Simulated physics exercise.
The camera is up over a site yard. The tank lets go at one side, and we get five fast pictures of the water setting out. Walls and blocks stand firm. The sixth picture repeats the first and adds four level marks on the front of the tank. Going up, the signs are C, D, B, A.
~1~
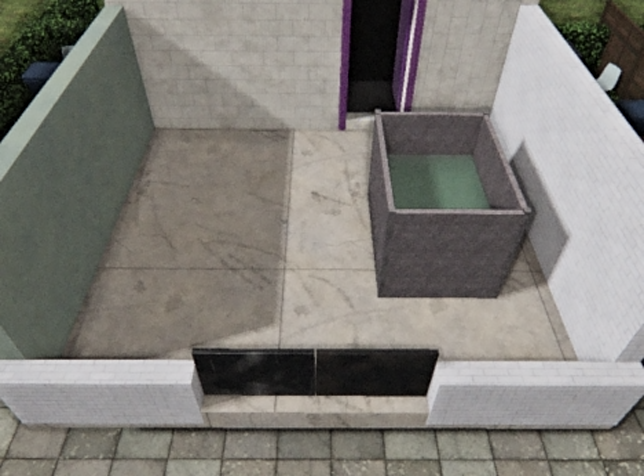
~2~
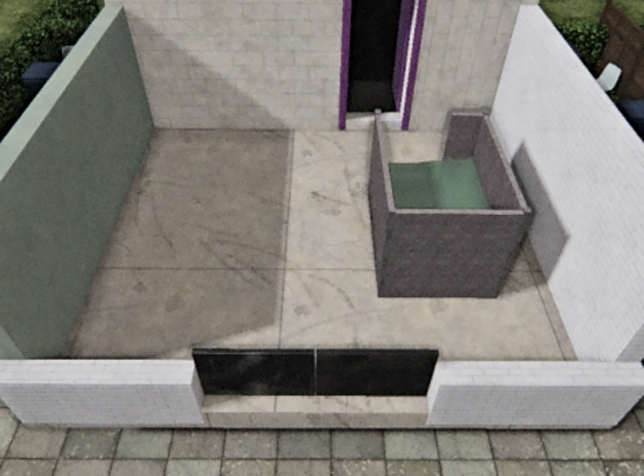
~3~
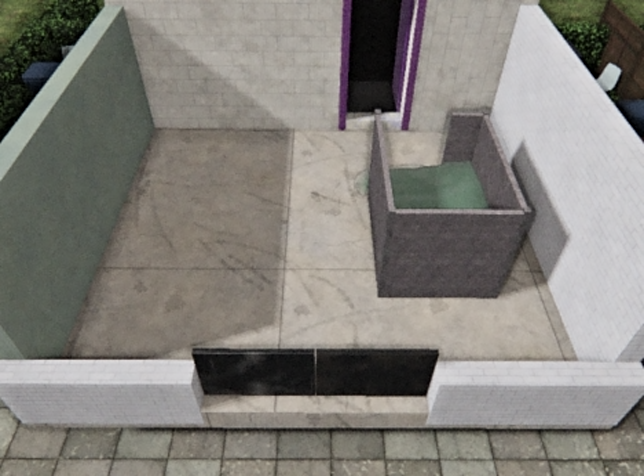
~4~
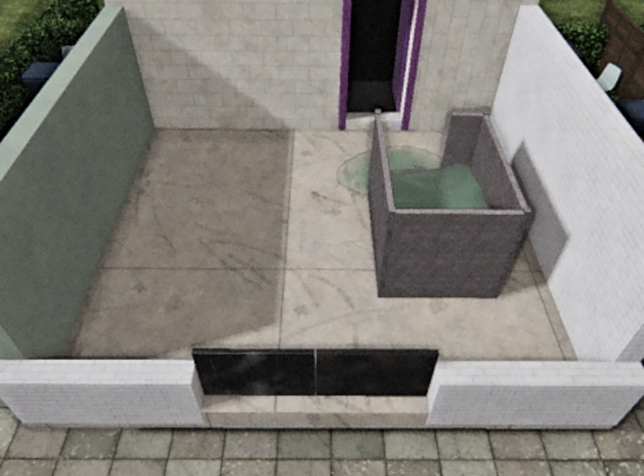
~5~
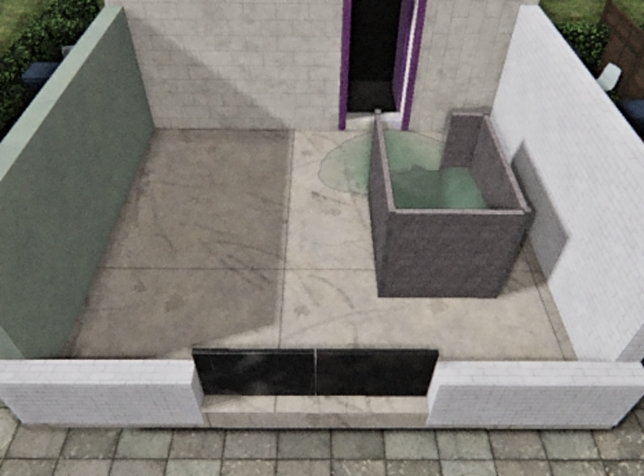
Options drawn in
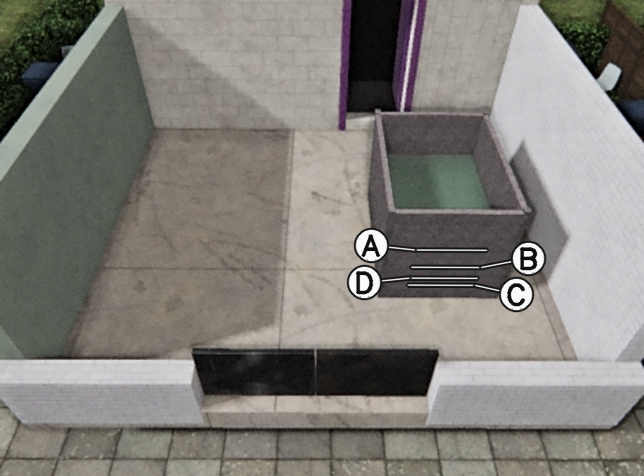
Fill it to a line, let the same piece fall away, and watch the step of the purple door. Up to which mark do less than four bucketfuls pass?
Mark D.
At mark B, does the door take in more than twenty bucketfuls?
No.
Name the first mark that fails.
That is mark B.
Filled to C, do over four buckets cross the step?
No, not at all.
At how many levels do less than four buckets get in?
Two of them.
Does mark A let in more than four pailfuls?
Yes, that goes wrong.
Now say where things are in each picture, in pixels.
Water in the tank at rest, its middle at (435, 197); foot of the purple doorway at (373, 130); shut gate at (316, 358).
Water covers 1 % of the ground, its front hidden from here.
Water covers 3 % of the ground, its front hidden from here.
Water covers 7 % of the ground, its front hidden from here.
Water covers 12 % of the ground and shows as far out as (338, 159).
On the marked copy, A at (450, 250); B at (446, 267); C at (441, 285); D at (443, 278); from the bottom up C, D, B, A.
If A is chosen, dozens of bucketfuls pour in.
If B is chosen, about 8 bucketfuls get in.
If C is chosen, nothing gets over.
If D is chosen, a splash gets over, under a bucket.
